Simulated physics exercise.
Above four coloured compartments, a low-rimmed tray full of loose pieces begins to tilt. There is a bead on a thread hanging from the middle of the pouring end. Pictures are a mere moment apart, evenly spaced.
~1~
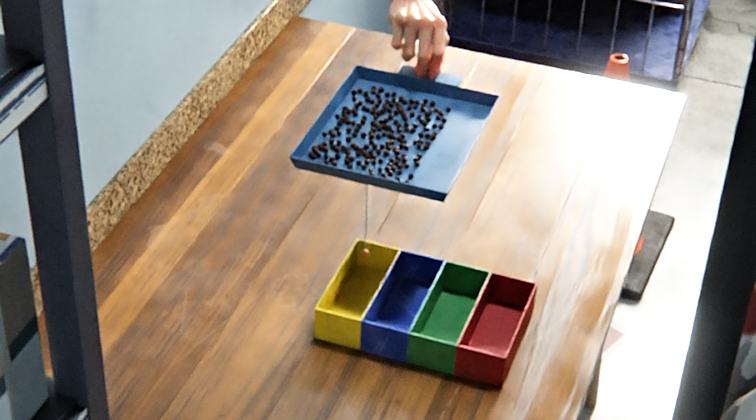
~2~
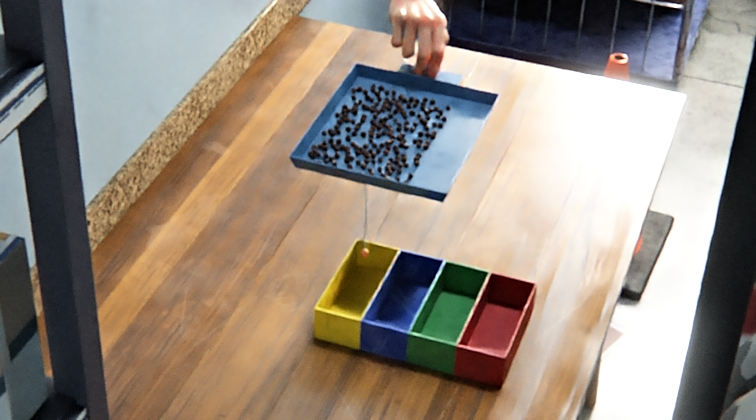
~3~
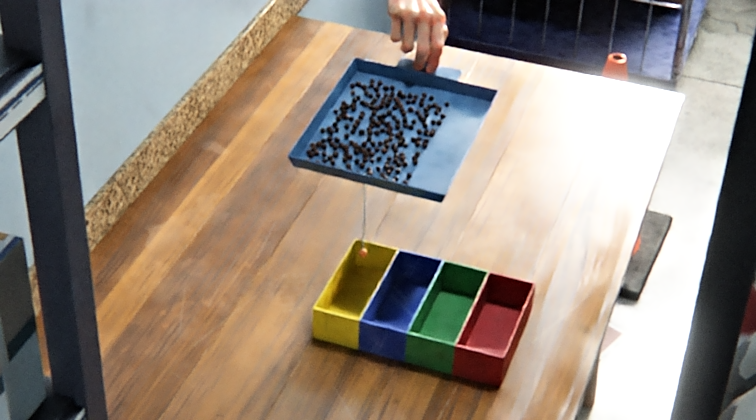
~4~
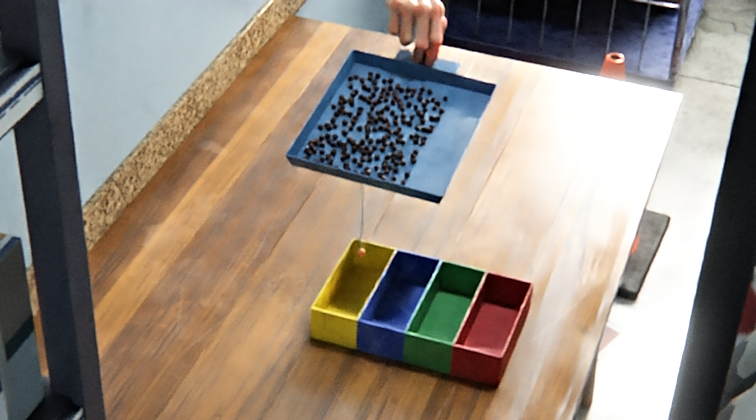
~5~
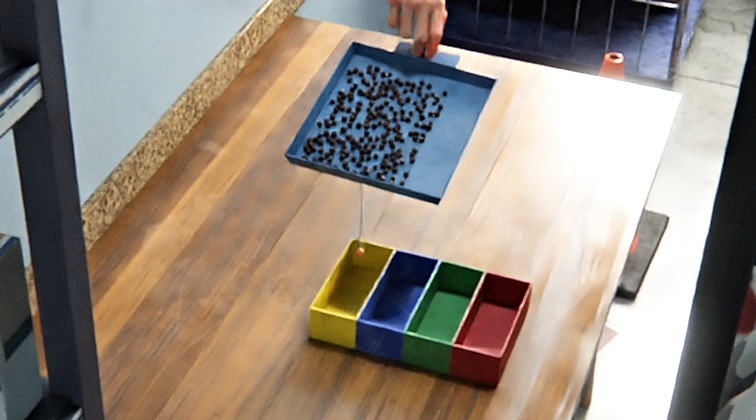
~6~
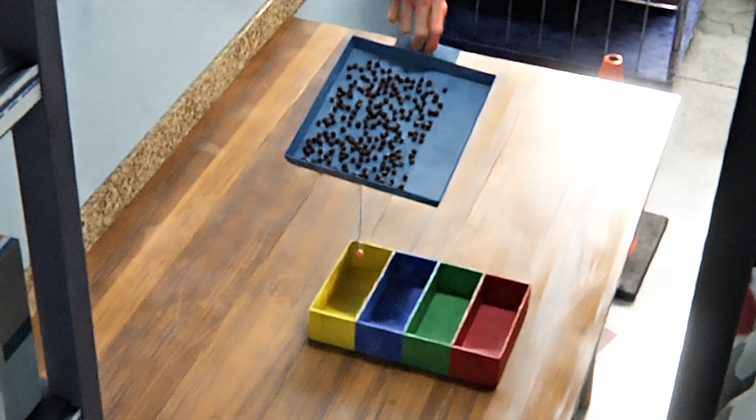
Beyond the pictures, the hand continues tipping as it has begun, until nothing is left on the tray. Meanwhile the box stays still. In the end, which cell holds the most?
The blue cell holds the most.
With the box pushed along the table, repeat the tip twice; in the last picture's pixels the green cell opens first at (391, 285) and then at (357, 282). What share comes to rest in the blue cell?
You'd get 10 in a hundred the first time and 0 in a hundred the second.
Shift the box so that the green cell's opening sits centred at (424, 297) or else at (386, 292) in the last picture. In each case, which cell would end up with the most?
The green cell first, the red one second.
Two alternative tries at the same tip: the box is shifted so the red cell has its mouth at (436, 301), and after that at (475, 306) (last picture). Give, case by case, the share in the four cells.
Close to 100 %, followed by close to 100 %.
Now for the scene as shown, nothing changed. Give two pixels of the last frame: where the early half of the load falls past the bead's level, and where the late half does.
For the early half I get (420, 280), and for the late half (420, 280).
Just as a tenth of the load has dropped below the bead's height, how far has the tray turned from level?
About 85°.
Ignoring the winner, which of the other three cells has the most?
The green one.
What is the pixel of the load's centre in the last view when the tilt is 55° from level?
Near (392, 179).
Just after the last frame, tray tipped steeply; almost all on the tray; just a few in the green cell; just a few in the blue cell; just a few falling or outside the box.
A moment on, tray tipped right over; roughly a third on the tray; roughly a quarter in the blue cell; roughly a quarter in the green cell; just a few in the yellow cell; roughly a quarter falling or outside the box.
Further on, tray tipped past a quarter turn; roughly half in the blue cell; roughly a third in the green cell; about a tenth in the yellow cell.
When it is over, tray tipped past a quarter turn; roughly half in the blue cell; roughly a third in the green cell; about a tenth in the yellow cell; not one in the red cell.
